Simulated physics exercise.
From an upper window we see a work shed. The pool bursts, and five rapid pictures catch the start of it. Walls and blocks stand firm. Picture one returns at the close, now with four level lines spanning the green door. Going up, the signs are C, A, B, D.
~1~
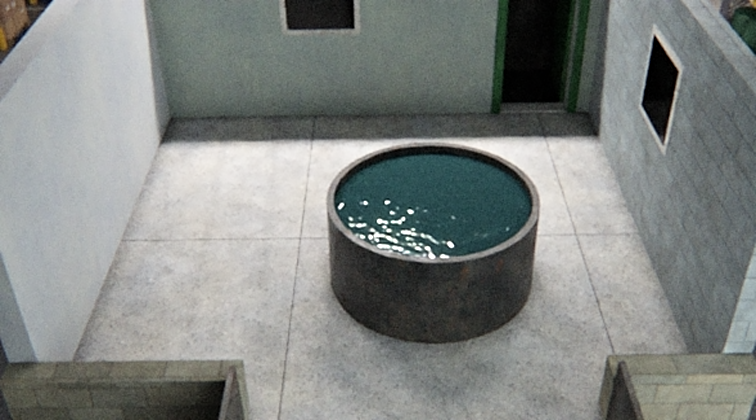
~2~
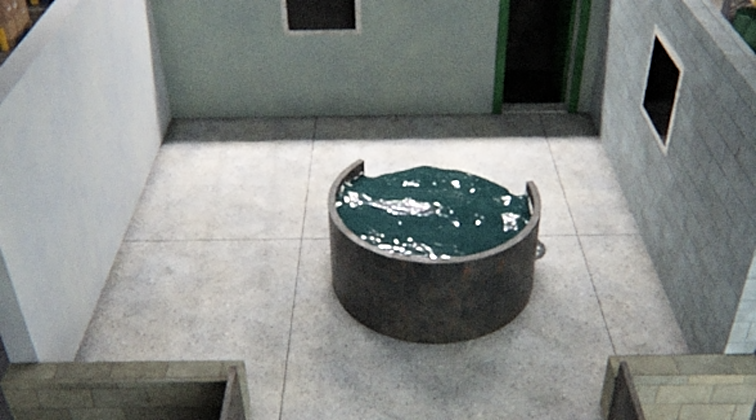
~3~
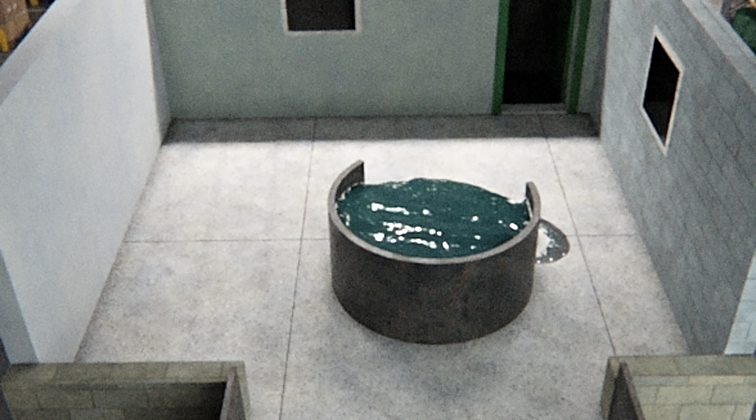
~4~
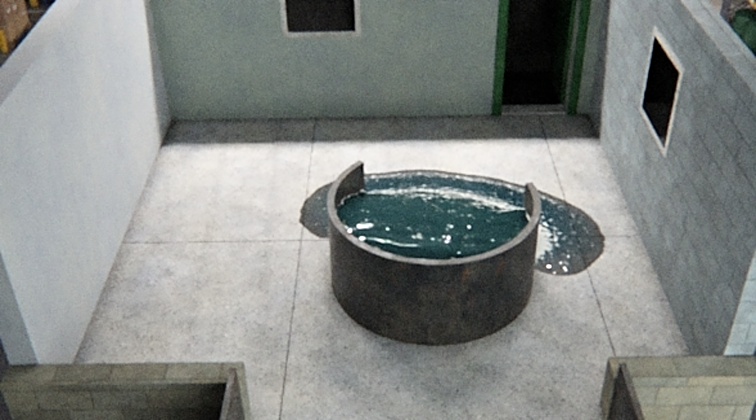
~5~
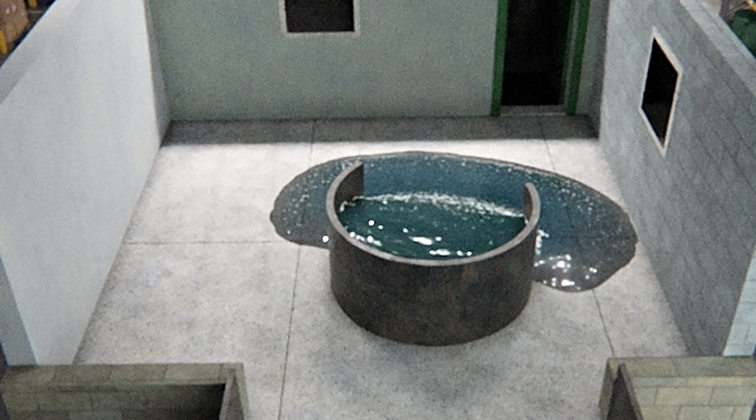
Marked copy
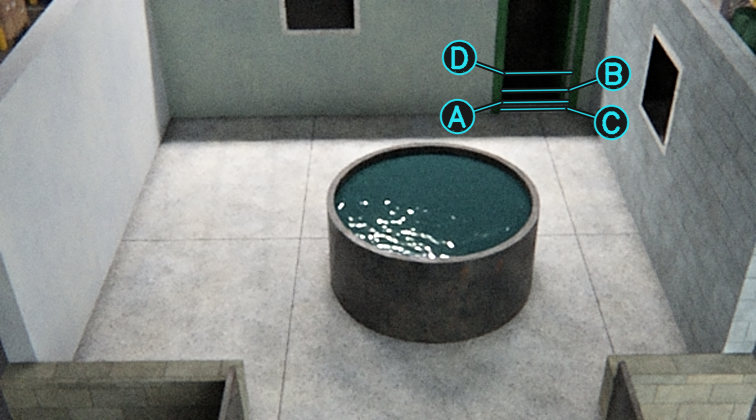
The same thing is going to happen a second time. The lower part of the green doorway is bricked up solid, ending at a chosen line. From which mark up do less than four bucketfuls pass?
The limit is D.
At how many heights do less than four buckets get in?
One of the four.
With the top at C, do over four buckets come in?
Yes, that goes wrong.
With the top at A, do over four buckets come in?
Yes, that goes wrong.
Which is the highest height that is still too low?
That is height B.
In cyan, A at (534, 102); B at (535, 90); C at (533, 109); D at (537, 72); from the bottom up C, A, B, D.
With A, dozens of bucketfuls pour in.
With B, about 7 bucketfuls get in.
With C, dozens of bucketfuls pour in.
With D, a splash gets over, under a bucket.
